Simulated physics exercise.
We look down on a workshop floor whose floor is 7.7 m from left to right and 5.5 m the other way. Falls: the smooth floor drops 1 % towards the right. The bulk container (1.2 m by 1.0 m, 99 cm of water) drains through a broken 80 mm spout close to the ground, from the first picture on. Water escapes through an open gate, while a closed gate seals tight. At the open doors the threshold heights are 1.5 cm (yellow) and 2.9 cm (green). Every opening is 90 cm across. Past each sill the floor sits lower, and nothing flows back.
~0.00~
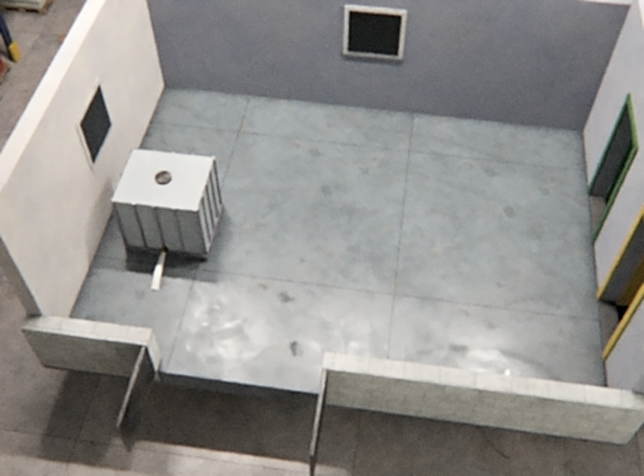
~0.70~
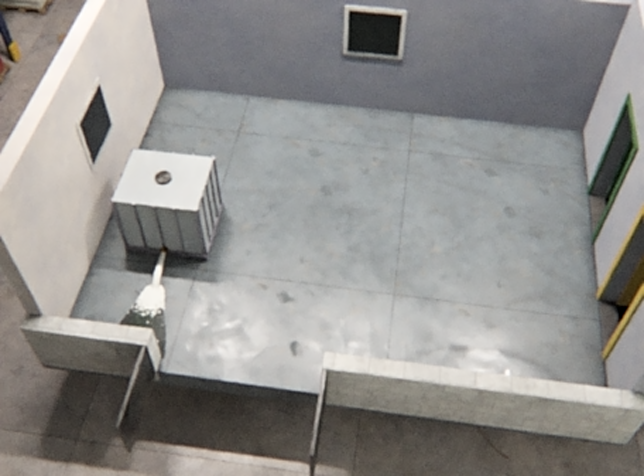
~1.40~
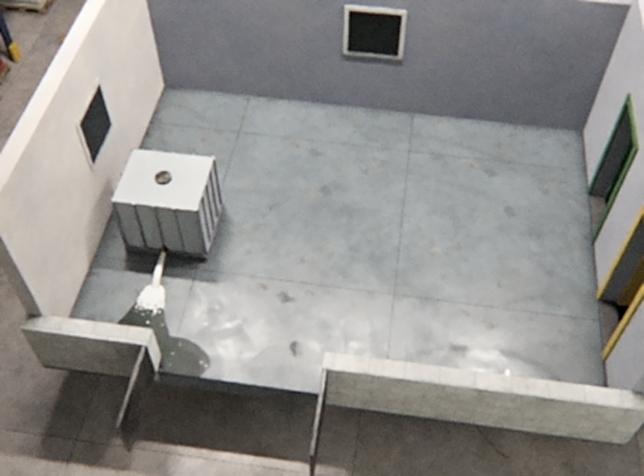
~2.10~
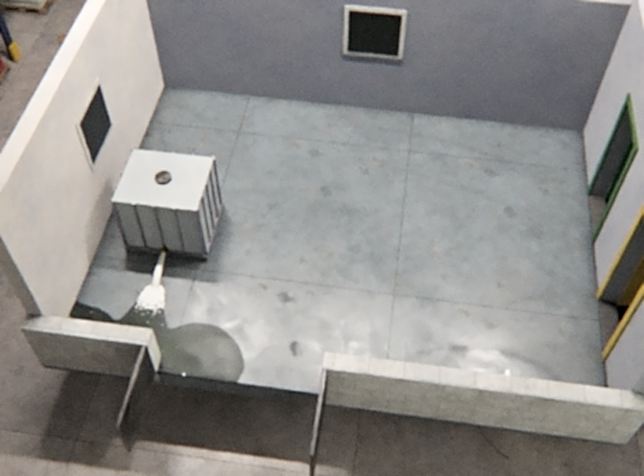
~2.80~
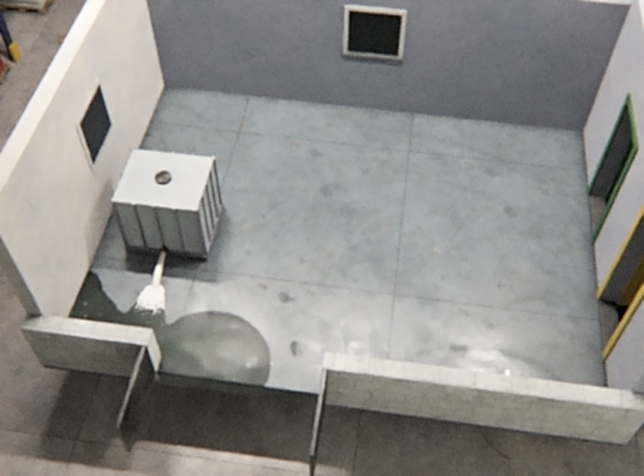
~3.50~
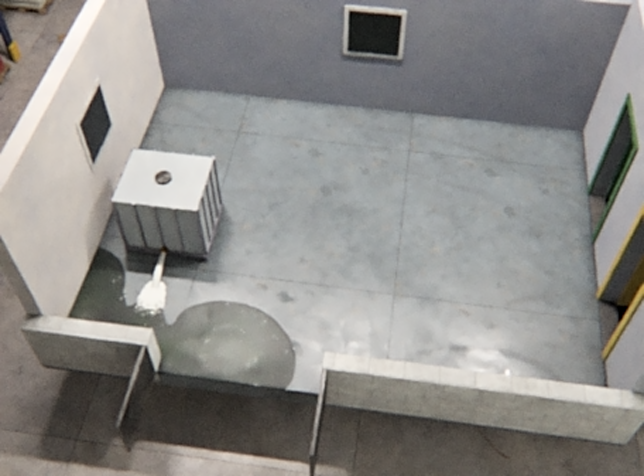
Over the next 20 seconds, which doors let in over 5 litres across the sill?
Yellow door: No, green door: No.
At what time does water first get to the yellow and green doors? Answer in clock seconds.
Yellow: 19.0 s. Green: Not in the 20 s.
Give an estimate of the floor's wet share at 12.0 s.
30 %.
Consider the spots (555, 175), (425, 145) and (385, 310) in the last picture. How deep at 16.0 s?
Roughly 0.0 cm at the first, 0.0 cm at the second, 0.8 cm at the third.
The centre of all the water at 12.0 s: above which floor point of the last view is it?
Centre of the water: Close to (210, 293).
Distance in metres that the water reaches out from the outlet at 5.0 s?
About 3.2 metres.
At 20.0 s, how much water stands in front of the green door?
Depth: Approx. 0.0 cm.
After 5.0 s water covers 15 % of the floor and is deepest (9 cm) near (134, 351); yellow door not reached, green door not reached.
After 8.0 s water covers 20 % of the floor and is deepest (9 cm) near (134, 351); yellow door not reached, green door not reached.
After 12.0 s water covers 30 % of the floor and is deepest (8 cm) near (134, 351); yellow door not reached, green door not reached.
After 16.0 s water covers 40 % of the floor and is deepest (8 cm) near (134, 351); yellow door not reached, green door not reached.
After 20.0 s water covers 50 % of the floor and is deepest (8 cm) near (134, 351); yellow door 1.4 cm at the sill, 0 L in, green door not reached.
